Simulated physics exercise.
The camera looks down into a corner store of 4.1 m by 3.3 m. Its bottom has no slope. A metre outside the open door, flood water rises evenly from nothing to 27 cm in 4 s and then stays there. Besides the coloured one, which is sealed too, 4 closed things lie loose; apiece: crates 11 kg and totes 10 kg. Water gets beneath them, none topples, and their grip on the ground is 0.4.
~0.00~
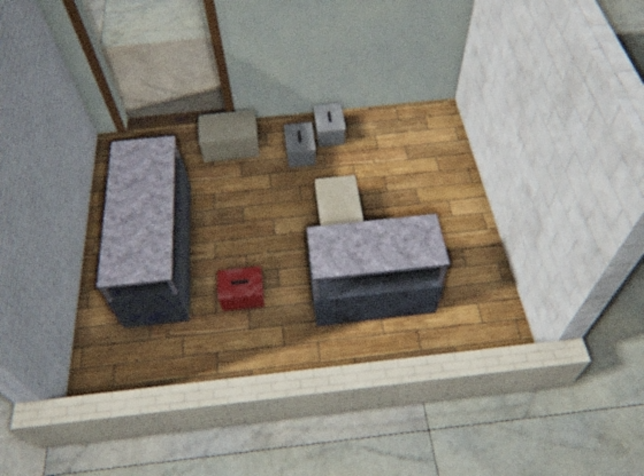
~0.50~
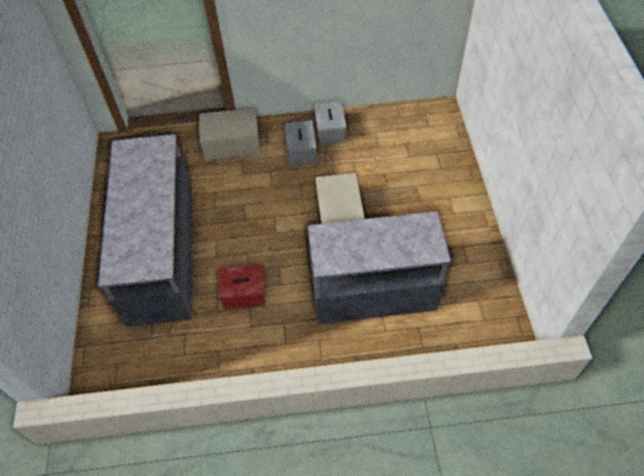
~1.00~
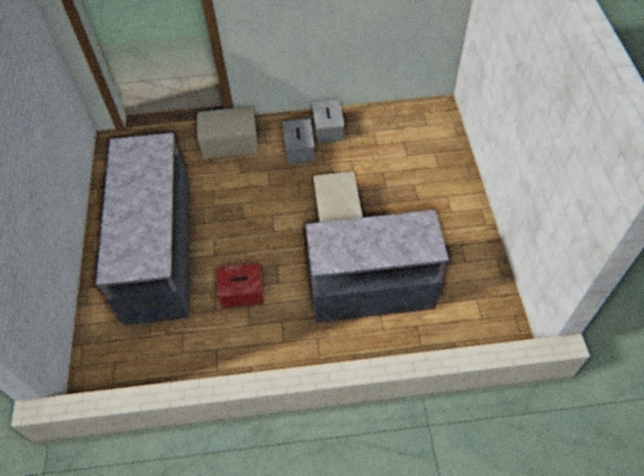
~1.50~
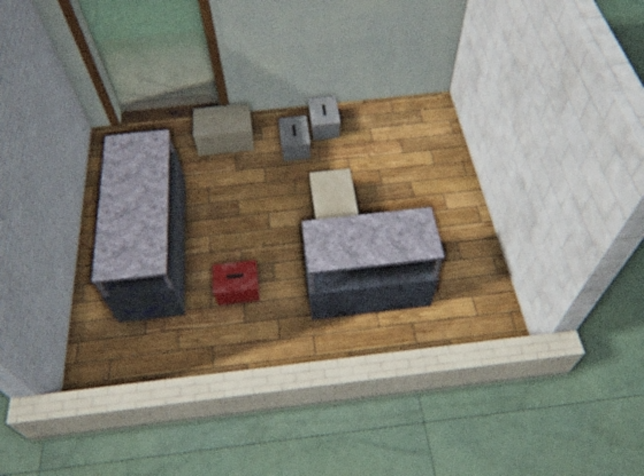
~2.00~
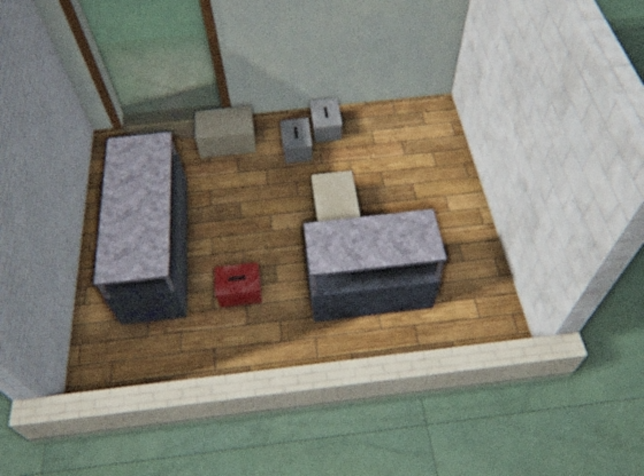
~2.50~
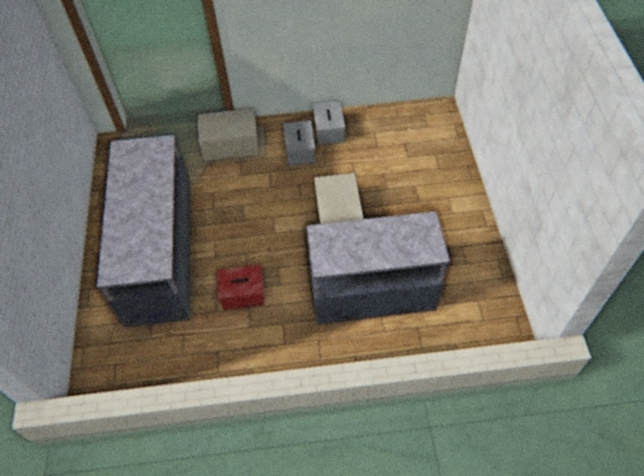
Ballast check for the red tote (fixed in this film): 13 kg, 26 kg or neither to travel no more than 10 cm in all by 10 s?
I expect that only the higher weight holds it.
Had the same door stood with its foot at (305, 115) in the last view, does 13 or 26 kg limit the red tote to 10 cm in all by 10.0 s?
Then neither weight holds it.
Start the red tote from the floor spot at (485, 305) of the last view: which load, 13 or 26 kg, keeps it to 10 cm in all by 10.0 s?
It takes the larger.
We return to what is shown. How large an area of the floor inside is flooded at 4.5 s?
About 5.5 m2.
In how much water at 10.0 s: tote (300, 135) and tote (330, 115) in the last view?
Roughly 11 and 11 cm.
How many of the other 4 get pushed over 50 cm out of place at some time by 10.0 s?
2 of them.
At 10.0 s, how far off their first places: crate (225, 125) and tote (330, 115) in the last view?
In that order: 140 cm, 20 cm.
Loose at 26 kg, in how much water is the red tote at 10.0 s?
About 9 cm.
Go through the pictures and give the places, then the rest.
The red tote at (240, 283) rests on the ground; 0.0 m2 under water; 0 of 5 have shifted, in the first frame.
The red tote at (241, 281) rests on the ground; 0.0 m2 under water; 0 of 5 have shifted, in the second frame.
The red tote at (239, 279) rests on the ground; 0.0 m2 under water; 0 of 5 have shifted, in the third frame.
The red tote at (235, 277), on the bottom; 0.0 m2 under water; 0 of 5 have shifted, in the fourth frame.
The red tote at (237, 279), on the bottom; water covers 0.2 m2; 0 of 5 have shifted, in the fifth frame.
The red tote at (240, 281) rests on the ground; water covers 0.7 m2; 0 of 5 have shifted, in the sixth frame.
After 3.5 s the red tote would be 0 cm from its start with 13 kg and 0 cm from its start with 26 kg; 0 cm of water round it then.
After 4.5 s the red tote would be 0 cm from its start with 13 kg and 0 cm from its start with 26 kg; 4 cm of water round it then.
After 7.0 s the red tote would be 0 cm from its start with 13 kg and 0 cm from its start with 26 kg; 11 cm of water round it then.
After 10.0 s the red tote would be 59 cm from its start with 13 kg and 0 cm from its start with 26 kg; 9 cm of water round it then.
